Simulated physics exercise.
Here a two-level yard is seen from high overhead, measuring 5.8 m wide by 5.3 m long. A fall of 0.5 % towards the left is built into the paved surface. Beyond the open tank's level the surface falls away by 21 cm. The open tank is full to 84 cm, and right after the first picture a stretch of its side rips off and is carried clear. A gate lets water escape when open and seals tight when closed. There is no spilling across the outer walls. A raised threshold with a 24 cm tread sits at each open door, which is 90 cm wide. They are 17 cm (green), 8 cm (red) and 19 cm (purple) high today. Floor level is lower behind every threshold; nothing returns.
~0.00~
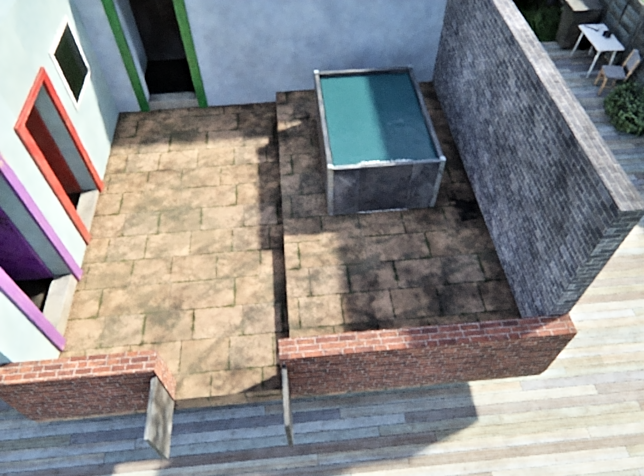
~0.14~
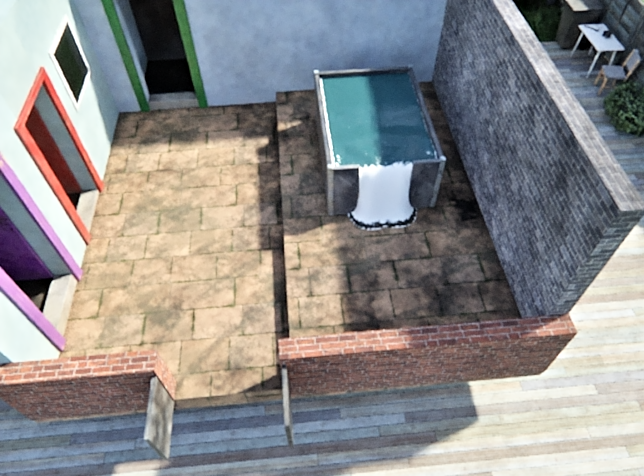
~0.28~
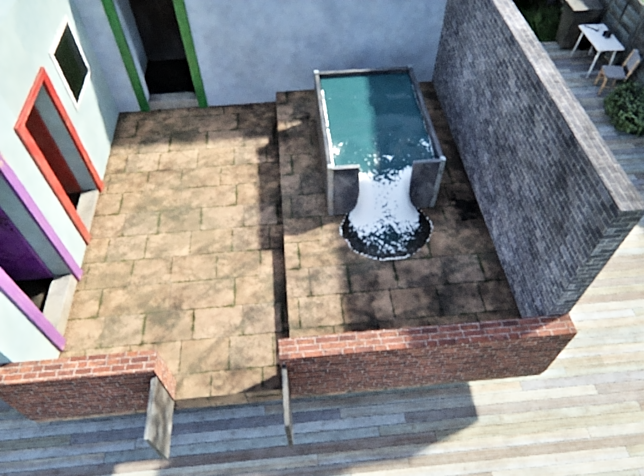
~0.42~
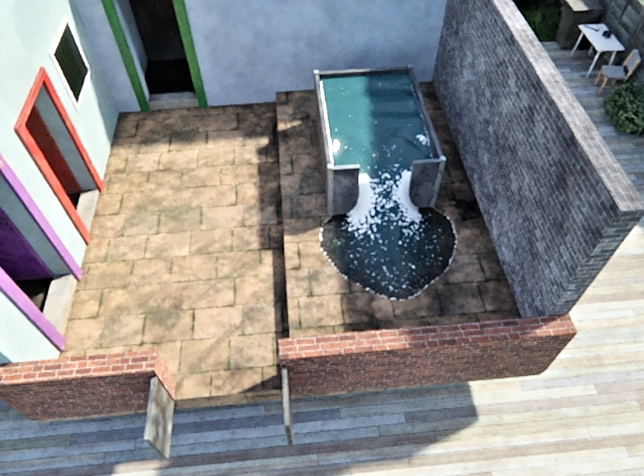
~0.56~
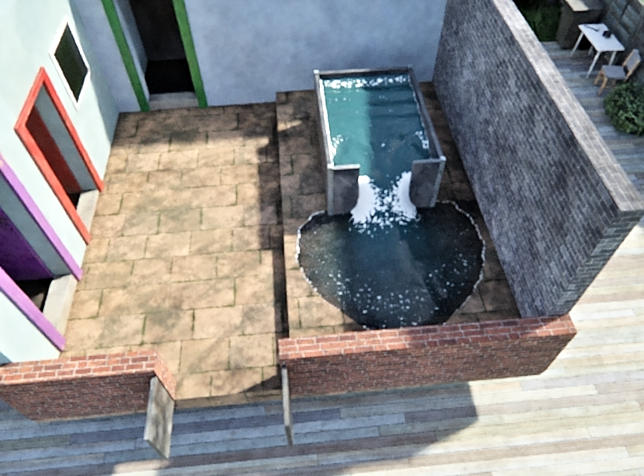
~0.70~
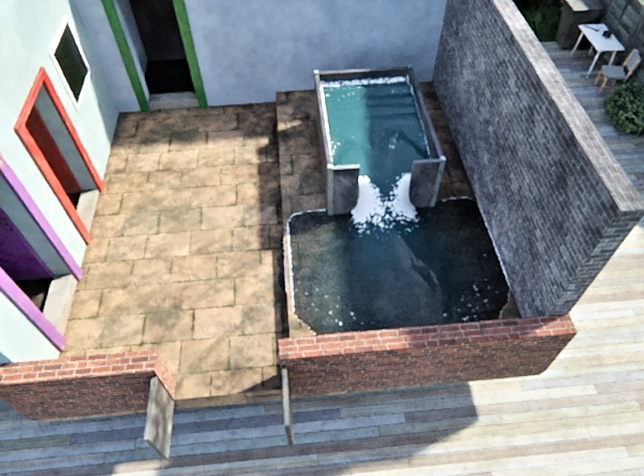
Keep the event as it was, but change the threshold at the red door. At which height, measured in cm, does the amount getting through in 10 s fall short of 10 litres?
From about 6 cm upwards.
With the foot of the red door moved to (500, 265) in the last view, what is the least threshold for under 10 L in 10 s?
It needs about 21 cm.
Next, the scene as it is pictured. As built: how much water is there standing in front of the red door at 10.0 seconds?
Some 6.5 cm.
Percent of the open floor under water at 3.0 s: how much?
Roughly 40 percent of the floor is wet.
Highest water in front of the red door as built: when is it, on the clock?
Some 6.0 s, more or less.
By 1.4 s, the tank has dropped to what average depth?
Around 57 centimetres.
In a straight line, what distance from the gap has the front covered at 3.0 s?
Near 4.8 metres, give or take.
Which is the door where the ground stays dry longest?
The green door.
After 1.4 s water covers 30 % of the floor, deepest (49 cm) near (528, 340); it has not reached the red door.
After 3.0 s water covers 40 % of the floor, deepest (28 cm) near (381, 214); it has not reached the red door.
After 10.0 s water covers 90 % of the floor, deepest (16 cm) near (108, 162); 6 cm at the red door, 1 litre in over its 8 cm threshold.
At the red door as built, the water arrived by 3.4 s and peaked near 9 cm at 5.8 s.
Run again over the same 10 s with other heights there, 13 litres in over 5.5 cm, 6 litres over 6.5 cm. The limit of 10 litres is kept from about 6 cm up.
